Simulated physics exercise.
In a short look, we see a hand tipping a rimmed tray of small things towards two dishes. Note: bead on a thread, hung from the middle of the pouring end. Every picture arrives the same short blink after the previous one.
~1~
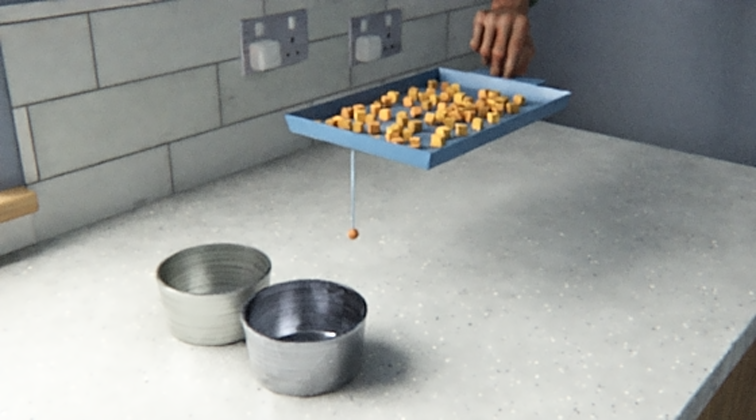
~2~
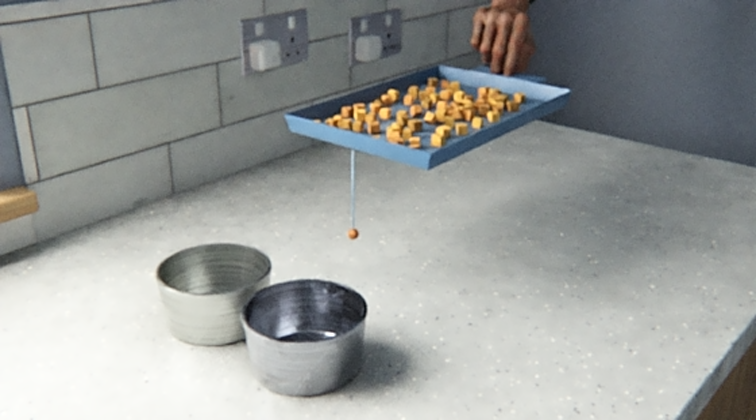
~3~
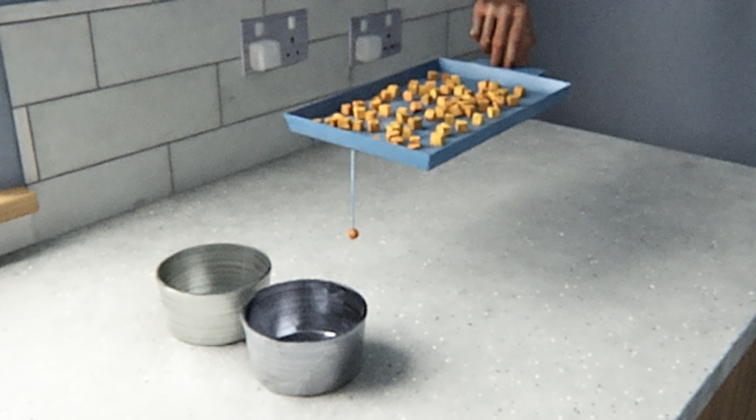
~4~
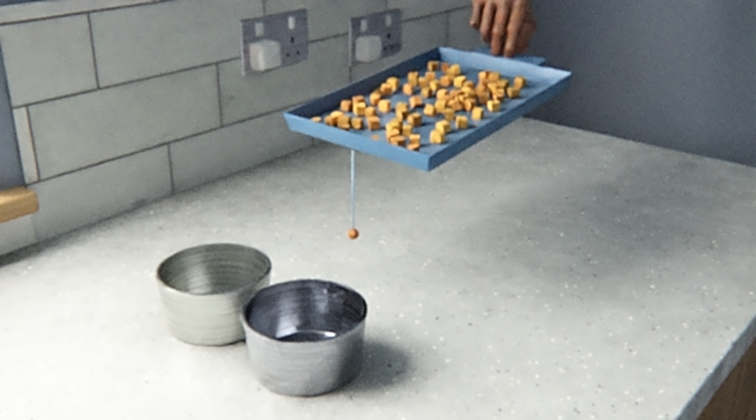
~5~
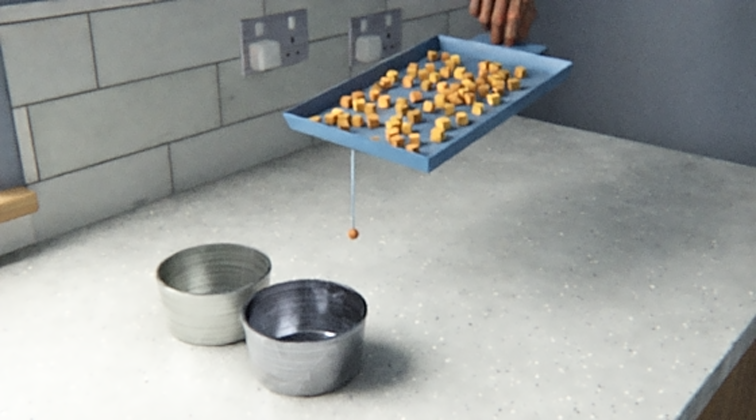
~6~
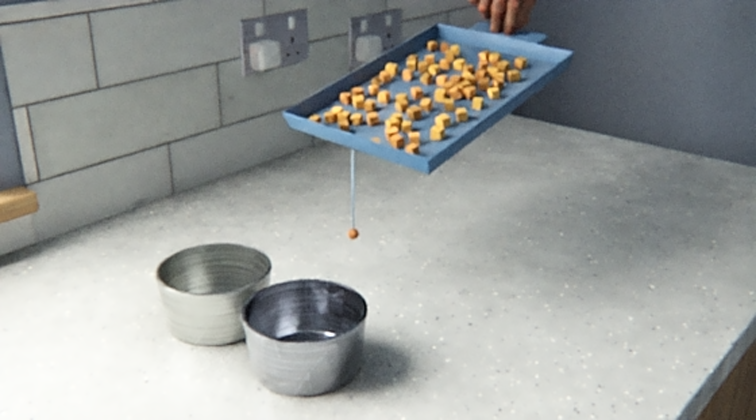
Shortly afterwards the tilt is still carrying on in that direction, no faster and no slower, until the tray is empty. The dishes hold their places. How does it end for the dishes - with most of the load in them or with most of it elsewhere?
With most elsewhere.
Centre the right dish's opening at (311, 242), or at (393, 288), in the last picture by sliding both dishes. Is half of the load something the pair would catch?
The first place gets a lesser share, the second the greater share.
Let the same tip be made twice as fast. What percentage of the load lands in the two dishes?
Around 0 in every hundred.
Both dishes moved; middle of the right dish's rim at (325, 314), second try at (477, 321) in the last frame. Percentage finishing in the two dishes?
In the first position around 20 percent, in the second around 60 percent.
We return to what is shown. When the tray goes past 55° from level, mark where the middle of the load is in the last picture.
Around (386, 126).
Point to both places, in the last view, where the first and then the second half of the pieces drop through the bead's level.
The leading part at (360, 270), the rest of it at (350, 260).
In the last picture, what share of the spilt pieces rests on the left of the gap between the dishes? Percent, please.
Estimate: About 0 per cent.
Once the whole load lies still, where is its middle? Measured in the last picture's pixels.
The centre settles at about (353, 338).
Shortly afterwards, tray tipped steeply; all but a few on the tray; only a few in the air.
Next, tray tipped right over; all but a few on the tray; a little outside both.
Some moments later, tray tipped past a quarter turn; near a quarter in the right dish; the bulk outside both.
In the end, tray tipped past a quarter turn; near a quarter in the right dish; none at all in the left dish; the bulk outside both.
